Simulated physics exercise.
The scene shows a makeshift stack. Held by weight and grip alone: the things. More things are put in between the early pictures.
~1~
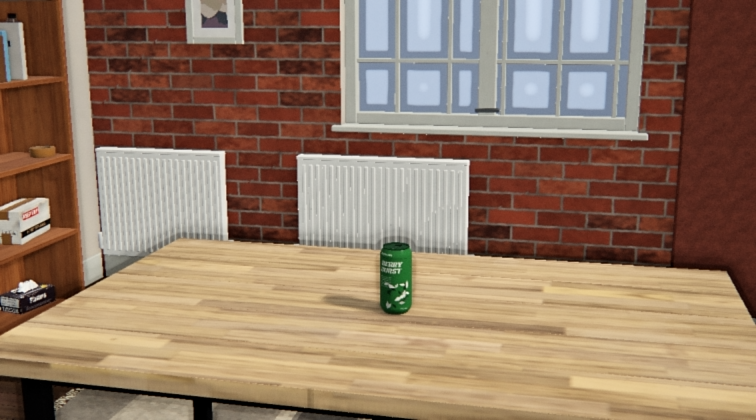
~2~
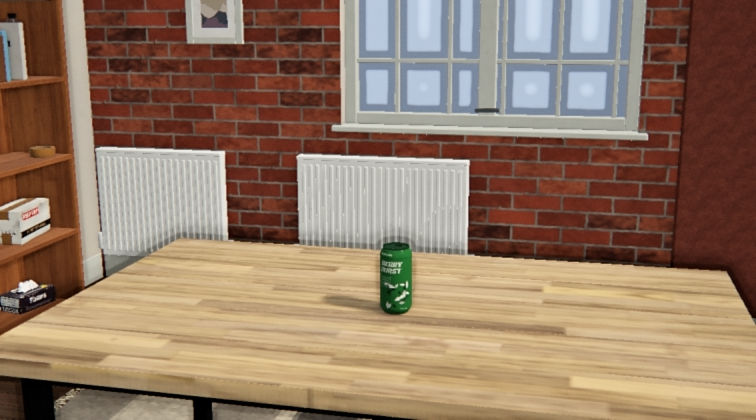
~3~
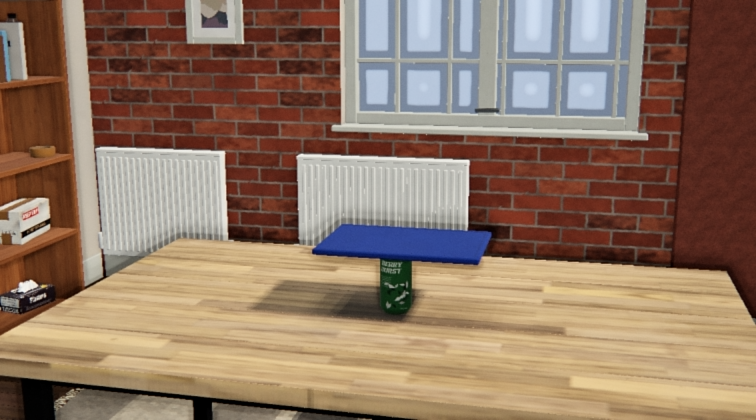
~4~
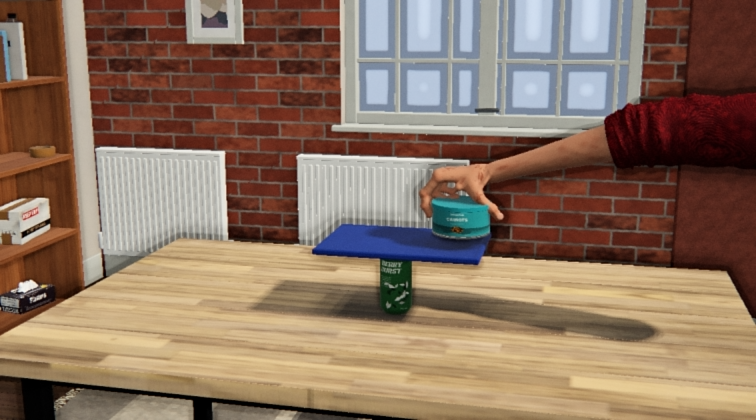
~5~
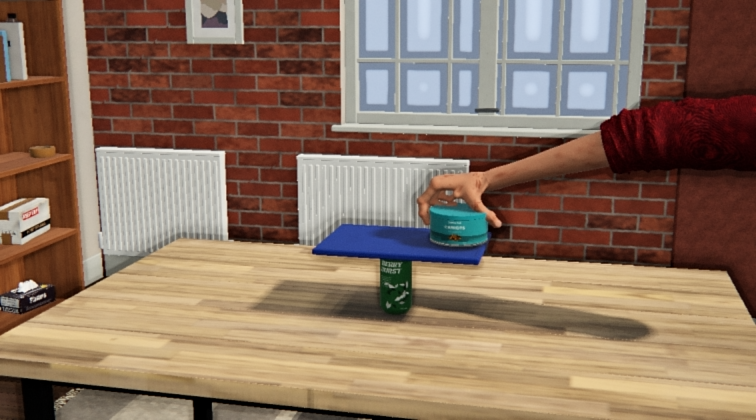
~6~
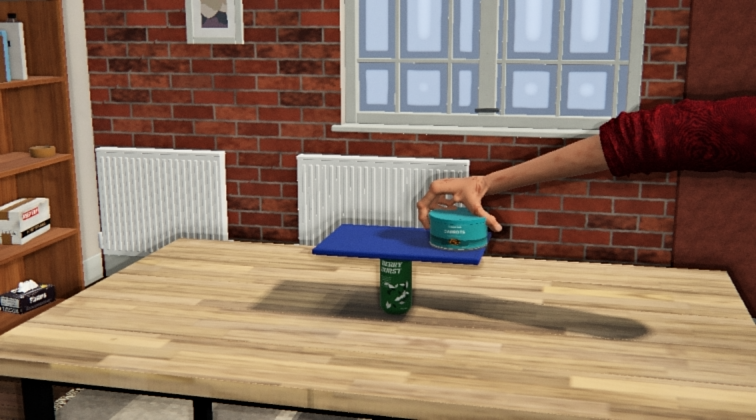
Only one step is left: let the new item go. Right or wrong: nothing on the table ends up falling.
Wrong, some of it falls.
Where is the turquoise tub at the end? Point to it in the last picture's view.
Around (472, 289).
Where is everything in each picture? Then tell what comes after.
In the first frame, the last thing is not in view yet; green can (396, 279).
In the second frame, the last thing is not in view yet; green can (396, 279).
In the third frame, the last thing is not in view yet; green can (396, 279).
In the fourth frame, on its way; turquoise tub (461, 217); green can (396, 279).
In the fifth frame, on its way; turquoise tub (459, 224); green can (396, 279).
In the sixth frame, in place under the hand; turquoise tub (459, 229); green can (396, 279).
Then, 0.30 s later than the last frame, turquoise tub now fallen; blue lid tilted by 49°.
Then, 0.70 s later than the last frame, blue lid tilted by 60°; green can tilted by 10°.
Then, 1.00 s later than the last frame, blue lid now fallen; green can on its side.
Then, 1.10 s later than the last frame, green can now fallen.
When it is over, fallen, green can, turquoise tub and blue lid. End places, in pixels of the last picture, turquoise tub near (472, 289). The stack comes apart.
